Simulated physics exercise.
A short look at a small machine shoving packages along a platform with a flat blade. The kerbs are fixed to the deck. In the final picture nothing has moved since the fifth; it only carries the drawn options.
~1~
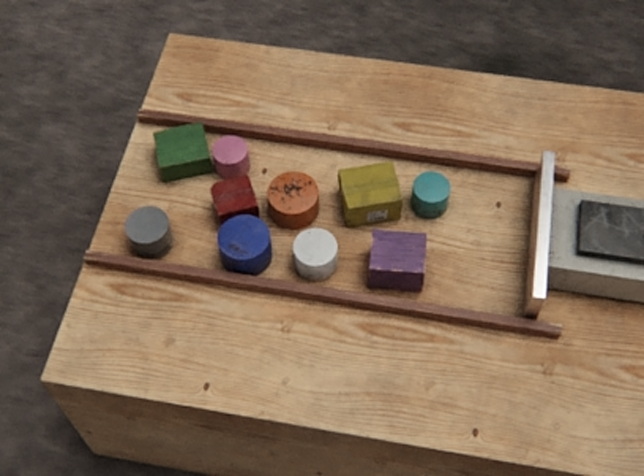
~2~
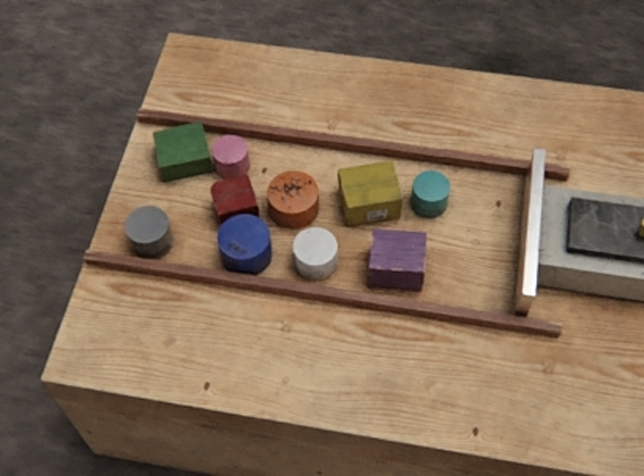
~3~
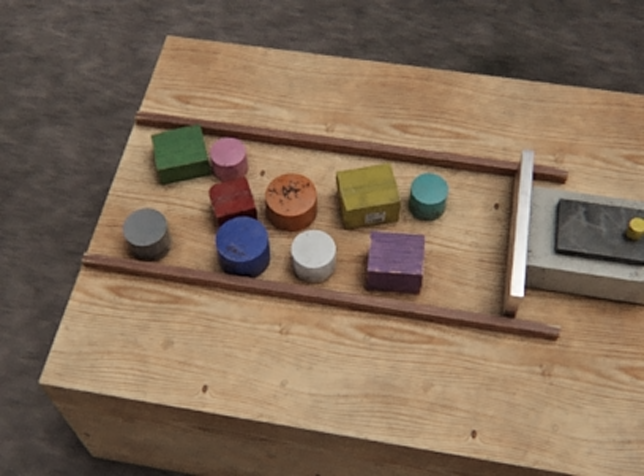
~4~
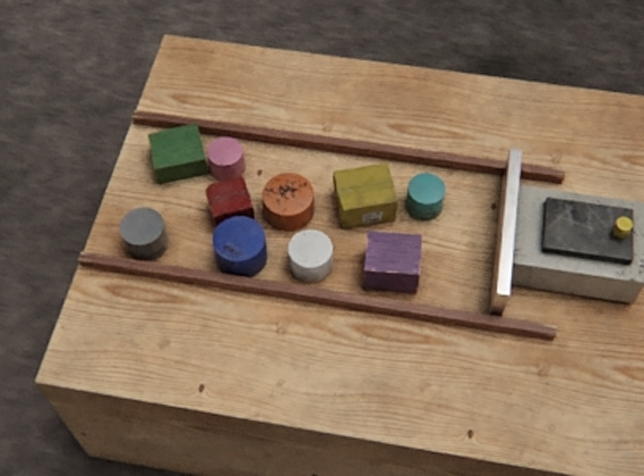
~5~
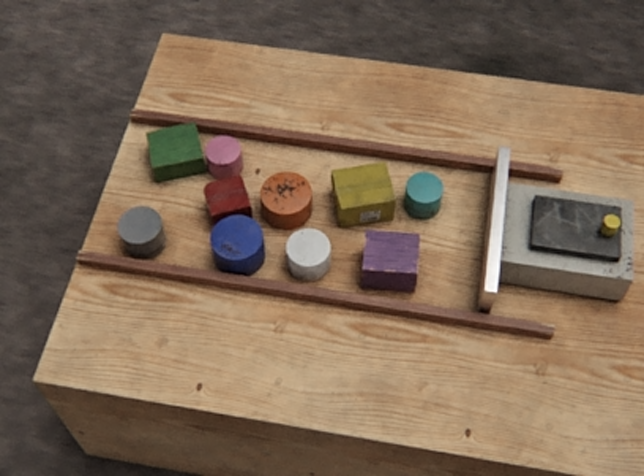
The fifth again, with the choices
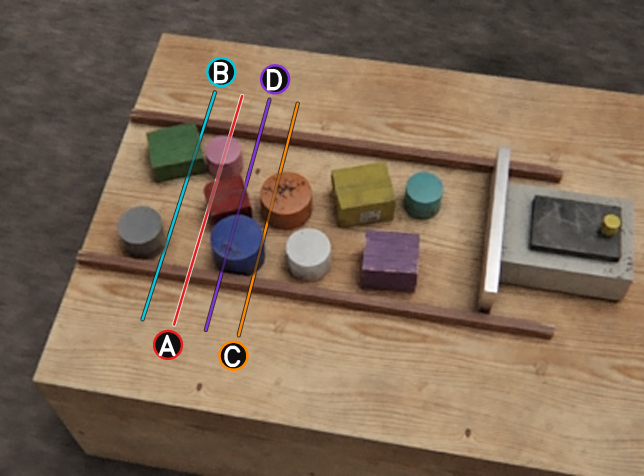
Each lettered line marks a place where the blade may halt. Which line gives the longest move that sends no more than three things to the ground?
No fourth one falls up to A.
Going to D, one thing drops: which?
It is the grey pail.
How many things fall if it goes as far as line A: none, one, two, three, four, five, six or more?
Three.
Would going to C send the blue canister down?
No.
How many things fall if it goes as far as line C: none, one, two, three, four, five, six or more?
The count is none.
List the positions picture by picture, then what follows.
White canister (316, 255); purple crate (397, 261); red parcel (235, 203), in the first picture.
Robot (607, 228); orange canister (293, 200), in the second picture.
Robot (595, 230); grey pail (148, 235), in the third picture.
Robot (581, 228); blue canister (240, 248), in the fourth picture.
Robot (569, 226); turquoise canister (423, 196); white canister (309, 255); purple crate (390, 261), in the fifth picture.
On the marked copy, A at (211, 201); B at (182, 197); C at (271, 210); D at (240, 206).
Following A. Soon after the start, robot (463, 211); white canister (302, 254); purple crate (351, 256).
Later, robot (357, 195); grey pail (109, 226); red parcel (158, 198).
In the end, robot (277, 184); red parcel over the edge; blue canister over the edge; three fallen.
As for the rest, B drops four; C is within the limit but short; D is within the limit but short.
